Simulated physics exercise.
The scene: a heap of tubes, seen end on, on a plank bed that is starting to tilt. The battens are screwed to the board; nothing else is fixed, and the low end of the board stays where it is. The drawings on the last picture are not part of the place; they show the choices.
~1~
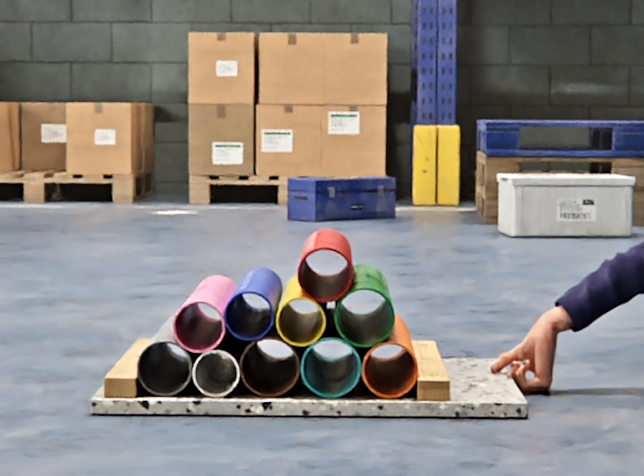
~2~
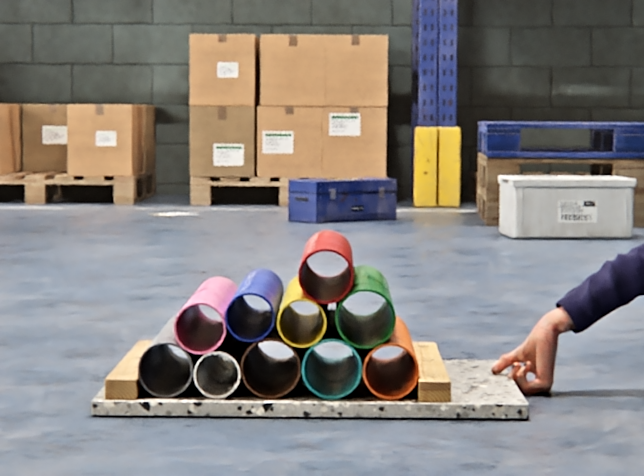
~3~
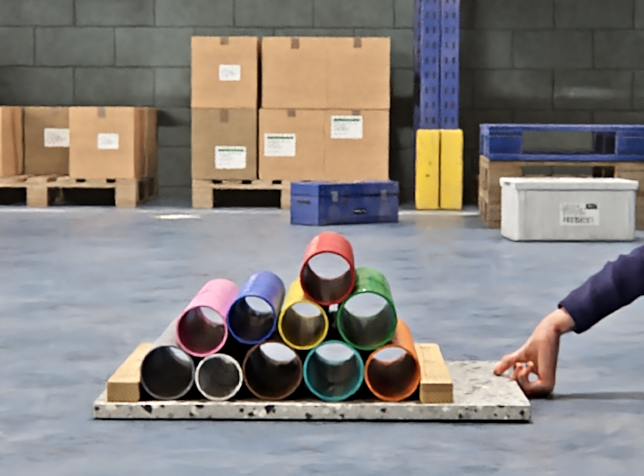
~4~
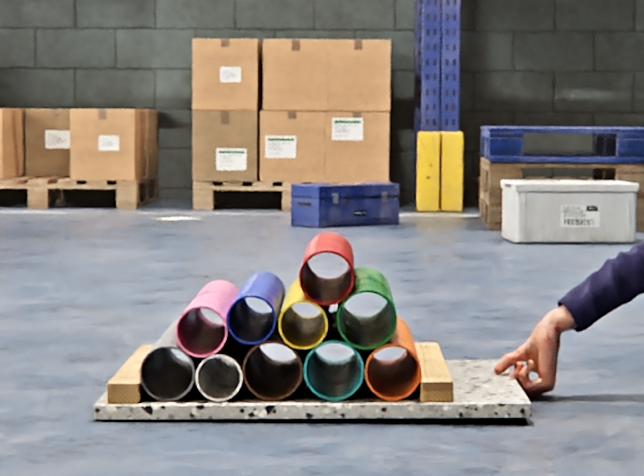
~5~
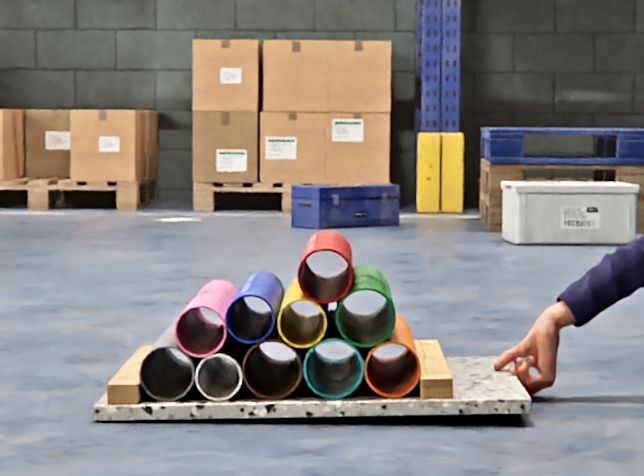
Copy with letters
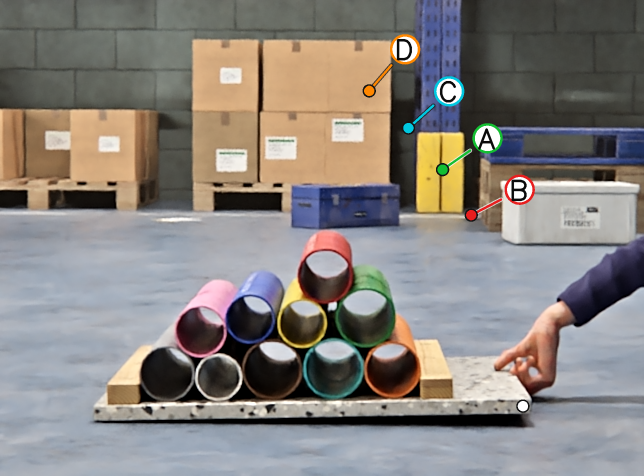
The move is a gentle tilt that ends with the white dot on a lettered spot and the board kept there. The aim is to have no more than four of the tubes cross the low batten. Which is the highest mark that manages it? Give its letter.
Mark B is as high as it can go.
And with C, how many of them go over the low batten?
With C, five.
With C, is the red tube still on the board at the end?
No.
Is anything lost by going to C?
Yes, at C.
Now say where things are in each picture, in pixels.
Brown tube (270, 367); turquoise tube (331, 367); orange tube (390, 370), in the first picture.
Orange tube (391, 371); pink tube (200, 328), in the second picture.
Board (314, 378); orange tube (393, 373); red tube (327, 278), in the third picture.
Board (315, 378); grey tube (168, 373); white tube (219, 378), in the fourth picture.
Board (315, 377); grey tube (167, 373); white tube (219, 377), in the fifth picture.
On the marked copy, A at (443, 169); B at (471, 215); C at (409, 128); D at (369, 91); the white dot at (523, 406).
With B. Early on, board at 17°.
Further on, board at 28°.
At the end, board at 28°, three over the low batten (pink, red, blue).
As for the rest, A five over the low batten; C five over the low batten; D five over the low batten.
